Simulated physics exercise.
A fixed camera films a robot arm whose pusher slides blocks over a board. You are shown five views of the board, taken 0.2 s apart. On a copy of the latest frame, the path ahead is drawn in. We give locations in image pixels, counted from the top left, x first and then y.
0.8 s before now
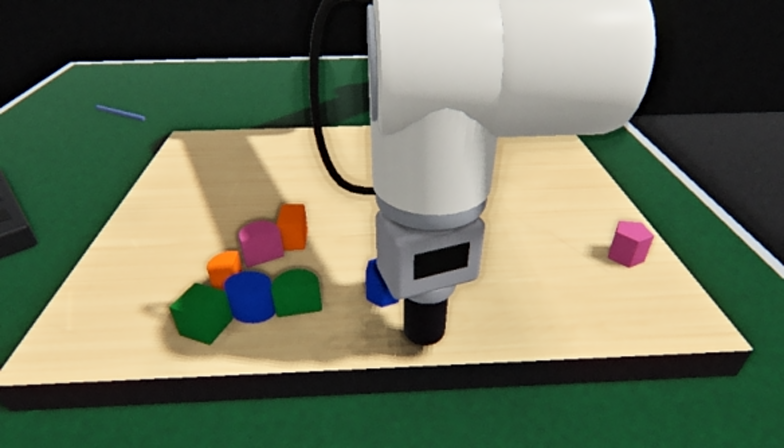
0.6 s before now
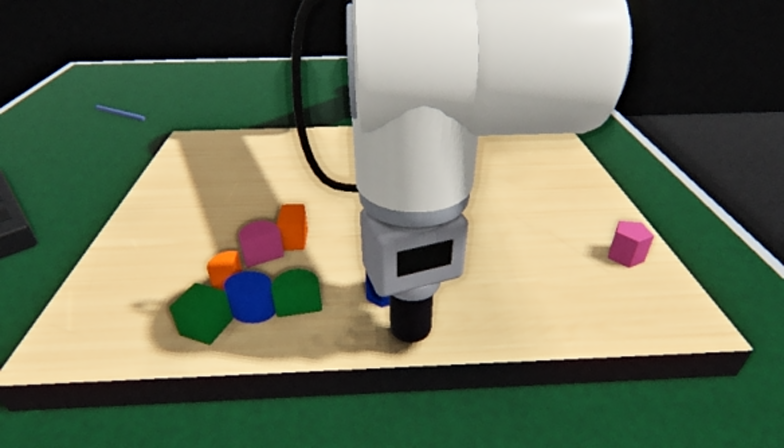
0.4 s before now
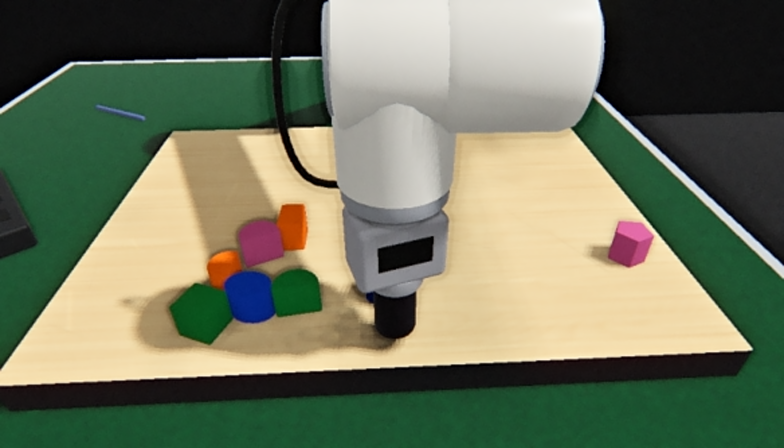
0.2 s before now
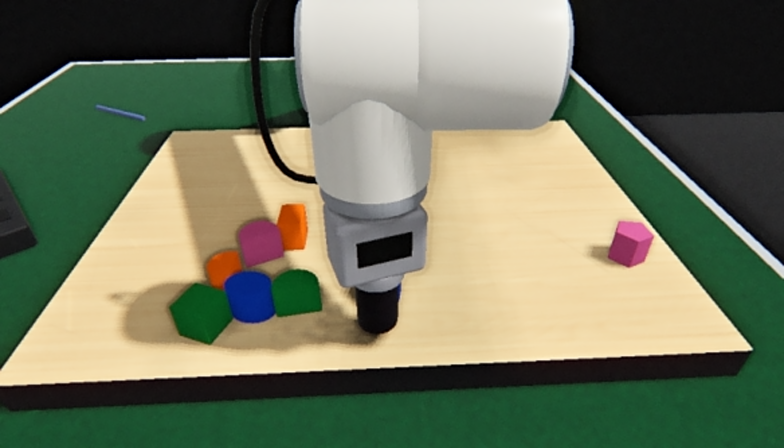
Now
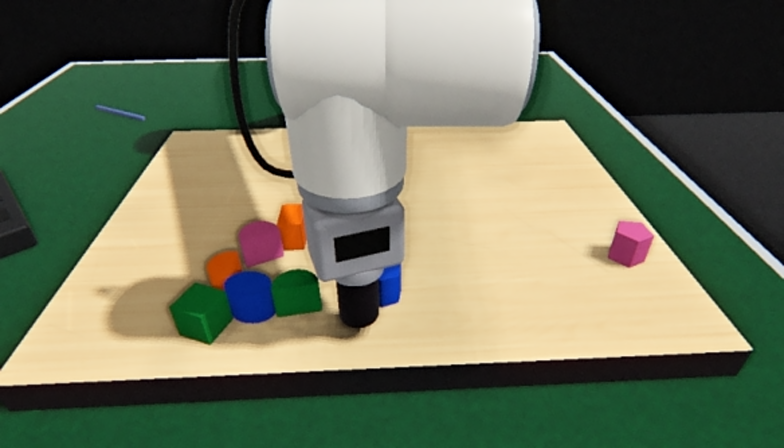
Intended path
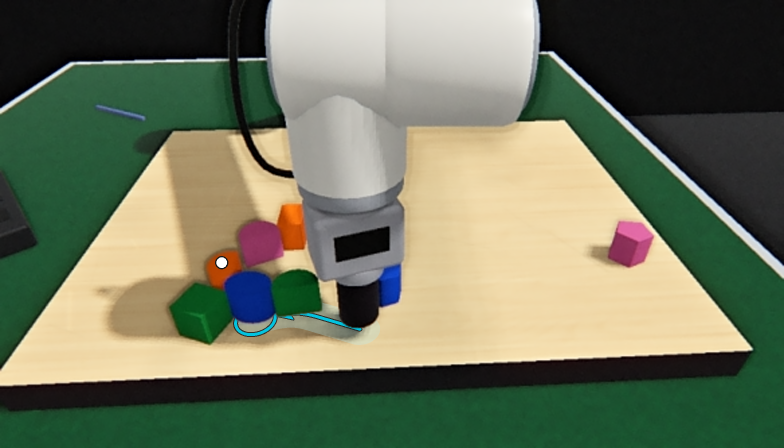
A white robot arm moves its black tip left across the board while the colored blocks stay still.
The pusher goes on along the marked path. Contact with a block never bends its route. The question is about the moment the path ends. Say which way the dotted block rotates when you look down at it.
From overhead, the rotation is clockwise.
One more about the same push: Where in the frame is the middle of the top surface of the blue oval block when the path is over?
The centre of its top face lies at (218, 278).
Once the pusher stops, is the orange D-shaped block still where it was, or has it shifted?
Moved.
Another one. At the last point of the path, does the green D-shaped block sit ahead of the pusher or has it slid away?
Slipped clear.
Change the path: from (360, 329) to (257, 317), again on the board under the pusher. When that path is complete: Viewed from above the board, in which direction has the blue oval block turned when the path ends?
Top view: Counterclockwise.
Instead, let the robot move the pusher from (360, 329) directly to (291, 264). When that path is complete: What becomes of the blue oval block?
That block moves.
Drawn move, from (360, 329) by way of (327, 319) and (293, 313) to (256, 320); the dot is on the orange D-shaped block.
On the path given first. One third of the way, pusher at (324, 305); green D-shaped block at (293, 276).
Two thirds of the way, pusher at (289, 299); orange D-shaped block at (219, 263), turned 15° clockwise; blue oval block at (239, 280), turned 20° anticlockwise; green D-shaped block at (281, 264), turned 30° anticlockwise.
At the end, pusher at (252, 306); green square at (188, 303); orange D-shaped block at (212, 260), turned 55° clockwise; blue oval block at (218, 278), turned 20° anticlockwise; green D-shaped block at (280, 262), turned 15° anticlockwise.
